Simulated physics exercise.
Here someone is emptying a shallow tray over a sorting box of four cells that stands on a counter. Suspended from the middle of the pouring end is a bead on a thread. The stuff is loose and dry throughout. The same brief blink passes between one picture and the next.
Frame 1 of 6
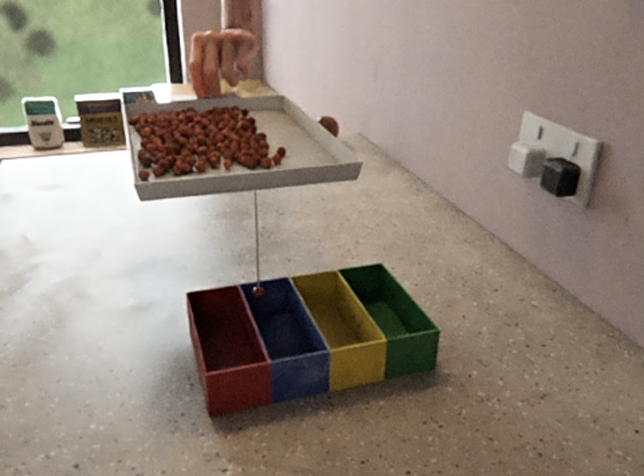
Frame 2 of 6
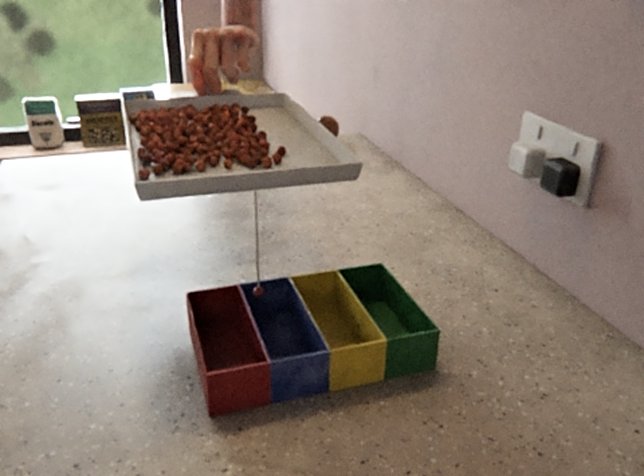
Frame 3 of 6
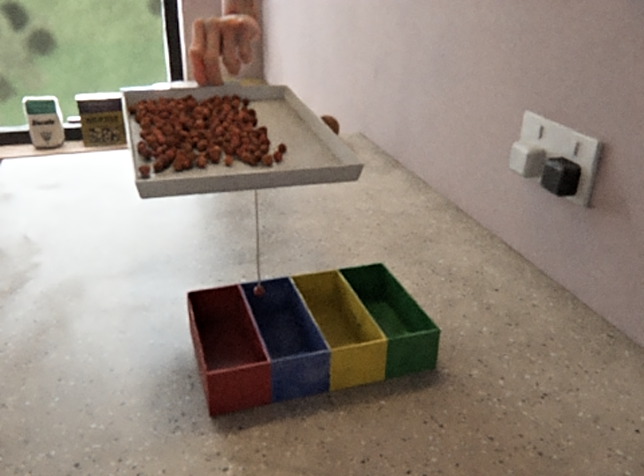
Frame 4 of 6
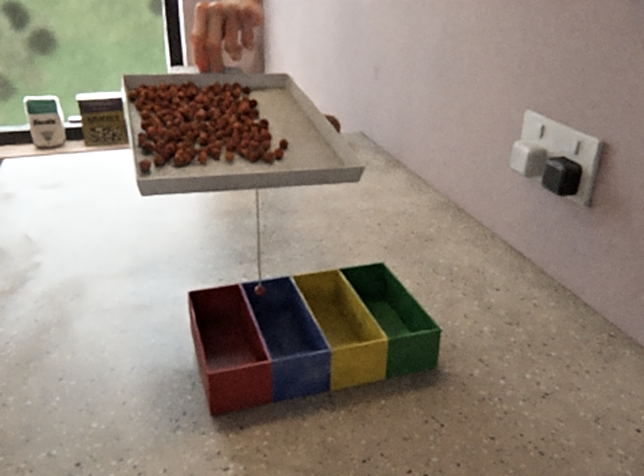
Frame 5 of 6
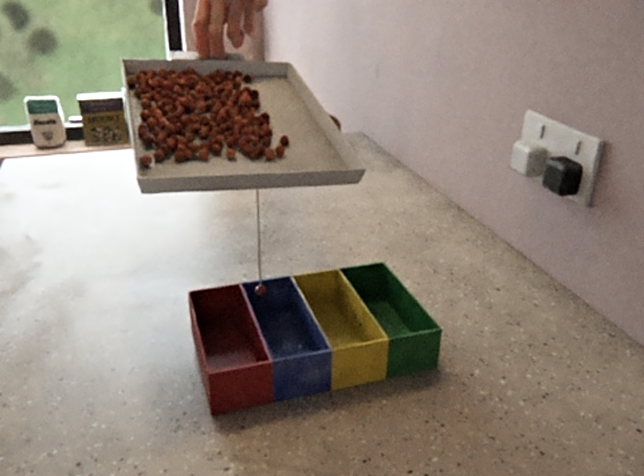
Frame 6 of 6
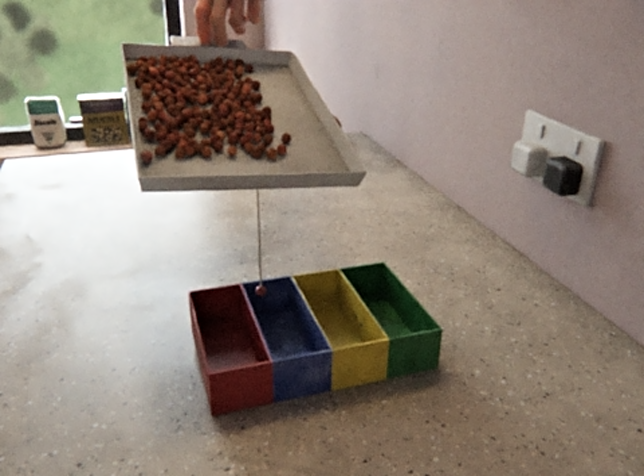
A hand slowly raises the back of a tray of brown pellets above four coloured cells.
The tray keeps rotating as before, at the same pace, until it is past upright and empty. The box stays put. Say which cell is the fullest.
The yellow cell is the fullest.
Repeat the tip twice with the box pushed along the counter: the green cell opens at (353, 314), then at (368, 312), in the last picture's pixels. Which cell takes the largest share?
The green cell, then the green cell.
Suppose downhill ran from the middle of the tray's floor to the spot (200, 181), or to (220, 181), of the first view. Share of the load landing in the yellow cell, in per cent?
The first gives 0 %, the second 0 %.
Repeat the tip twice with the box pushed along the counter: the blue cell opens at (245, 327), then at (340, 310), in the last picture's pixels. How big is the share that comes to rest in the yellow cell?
Around 30 and around 20 per cent, in that order.
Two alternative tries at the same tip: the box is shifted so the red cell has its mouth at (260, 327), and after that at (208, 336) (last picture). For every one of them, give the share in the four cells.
First case 100 in a hundred, second case 100 in a hundred.
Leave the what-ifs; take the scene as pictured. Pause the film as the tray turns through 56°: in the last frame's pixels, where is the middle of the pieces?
In the last view, the load is centred close to (289, 155).
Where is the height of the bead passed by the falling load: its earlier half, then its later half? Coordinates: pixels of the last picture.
Roughly (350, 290) first, then roughly (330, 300).
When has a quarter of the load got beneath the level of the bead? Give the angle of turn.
Roughly 100 degrees at that moment.
Shortly afterwards, tray tipped steeply; all but a few on the tray; only a few in the green cell; a little falling or outside the box.
Next, tray tipped right over; the bulk on the tray; a little in the yellow cell; a little in the green cell; only a few in the blue cell; only a few in the red cell; a little falling or outside the box.
Some moments later, tray tipped past a quarter turn; near half in the yellow cell; near a quarter in the blue cell; near a quarter in the green cell; a little in the red cell; only a few falling or outside the box.
In the end, tray tipped past a quarter turn; near half in the yellow cell; near a quarter in the blue cell; near a quarter in the green cell; a little in the red cell; only a few outside the box.
